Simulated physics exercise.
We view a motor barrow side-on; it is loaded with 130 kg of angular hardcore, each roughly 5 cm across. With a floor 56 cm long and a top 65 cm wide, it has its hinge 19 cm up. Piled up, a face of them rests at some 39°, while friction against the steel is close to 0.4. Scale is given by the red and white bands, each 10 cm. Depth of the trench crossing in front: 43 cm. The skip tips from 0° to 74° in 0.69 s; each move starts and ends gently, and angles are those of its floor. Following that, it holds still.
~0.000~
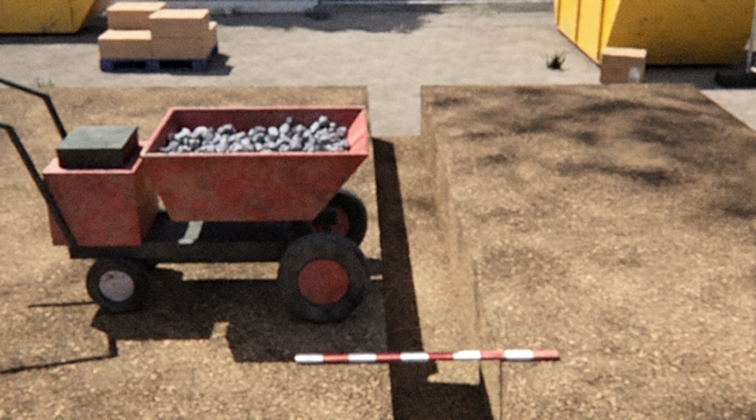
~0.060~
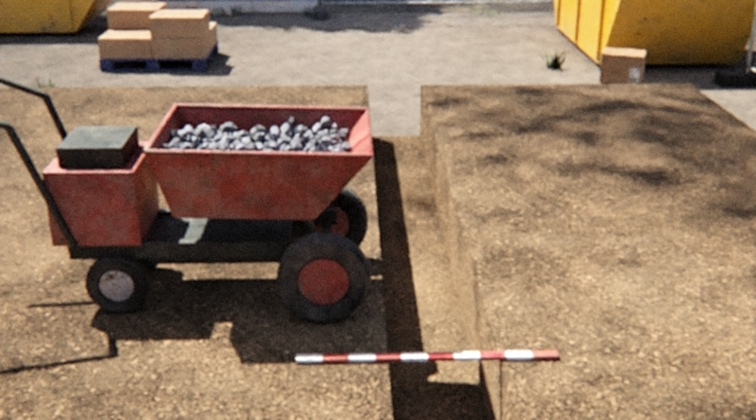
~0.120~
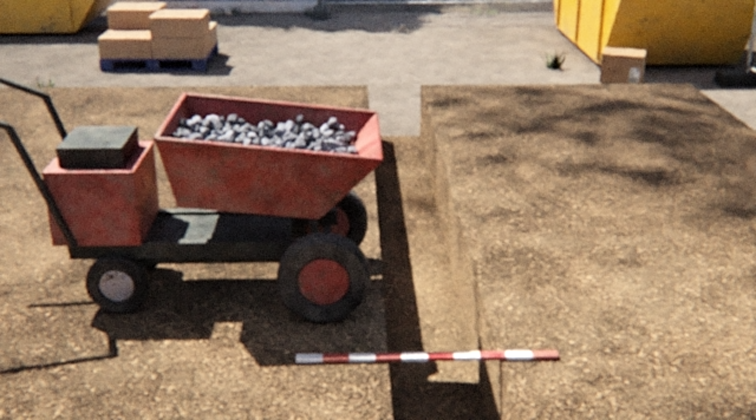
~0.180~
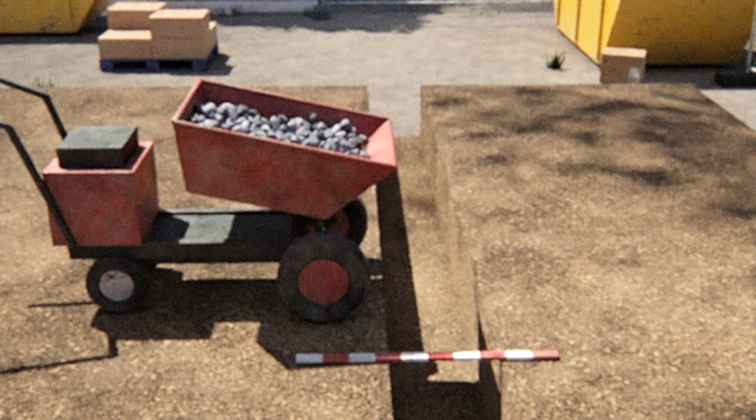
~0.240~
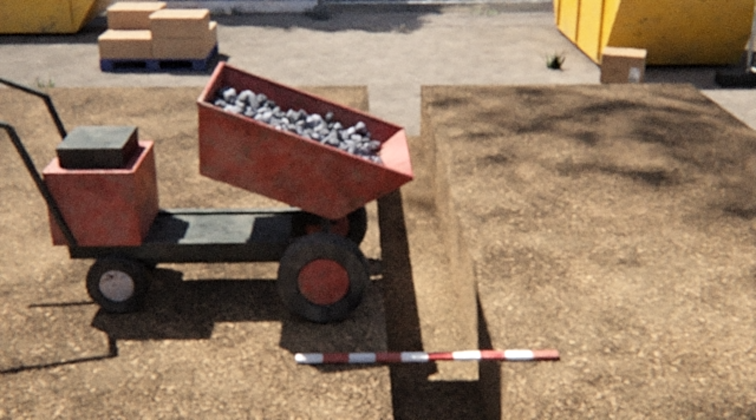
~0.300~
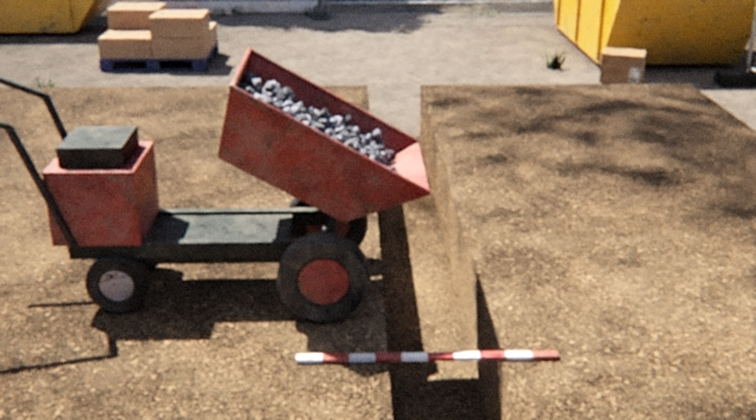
The red skip on the motor barrow tilts steadily forward to the right, carrying grey stones.
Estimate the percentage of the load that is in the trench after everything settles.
Roughly 41 per cent of the load.
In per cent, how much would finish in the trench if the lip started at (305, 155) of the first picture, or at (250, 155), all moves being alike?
First spot about 90, second spot about 90 per cent.
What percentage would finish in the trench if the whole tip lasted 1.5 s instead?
60 per cent.
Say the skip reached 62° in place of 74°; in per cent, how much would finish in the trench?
In that case around 15 percent.
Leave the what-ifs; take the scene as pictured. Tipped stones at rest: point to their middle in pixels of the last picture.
Middle at around (503, 284), I'd say.
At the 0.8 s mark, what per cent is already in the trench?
Something like 5 in a hundred.
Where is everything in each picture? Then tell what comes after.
The first picture shows lip at (368, 155), floor tilted 0°, highest stones at (237, 135).
In the second picture, the skip is at 2°, its lip at (371, 156); the top of the load is at (231, 132); the stones move at 0.4 m/s on average.
The third picture shows lip at (382, 160), floor tilted 6°, highest stones at (216, 124); the stones move at 0.8 m/s on average.
In the fourth picture, the skip is at 12°, its lip at (397, 167); the top of the load is at (220, 112); the stones move at 1.1 m/s on average.
The fifth picture shows lip at (413, 178), floor tilted 21°, highest stones at (233, 97); the stones move at 1.3 m/s on average.
In the sixth picture, the skip is at 30°, its lip at (430, 193); the top of the load is at (255, 84); the stones move at 1.4 m/s on average.
After 0.5 s the floor is at 63°; 100 % in the skip; the foremost stones are at (452, 233).
After 0.8 s the floor is at 74°; 72 % in the skip, 4 % in the trench, 23 % past the trench; the foremost stones are at (553, 301).
After 1.1 s the floor is at 74°; 22 % in the skip, 17 % in the trench, 62 % past the trench; the foremost stones are at (708, 286).
After 3.1 s the floor is at 74°; 0 % in the skip, 41 % in the trench, 59 % past the trench; the foremost stones are past the picture's edge.
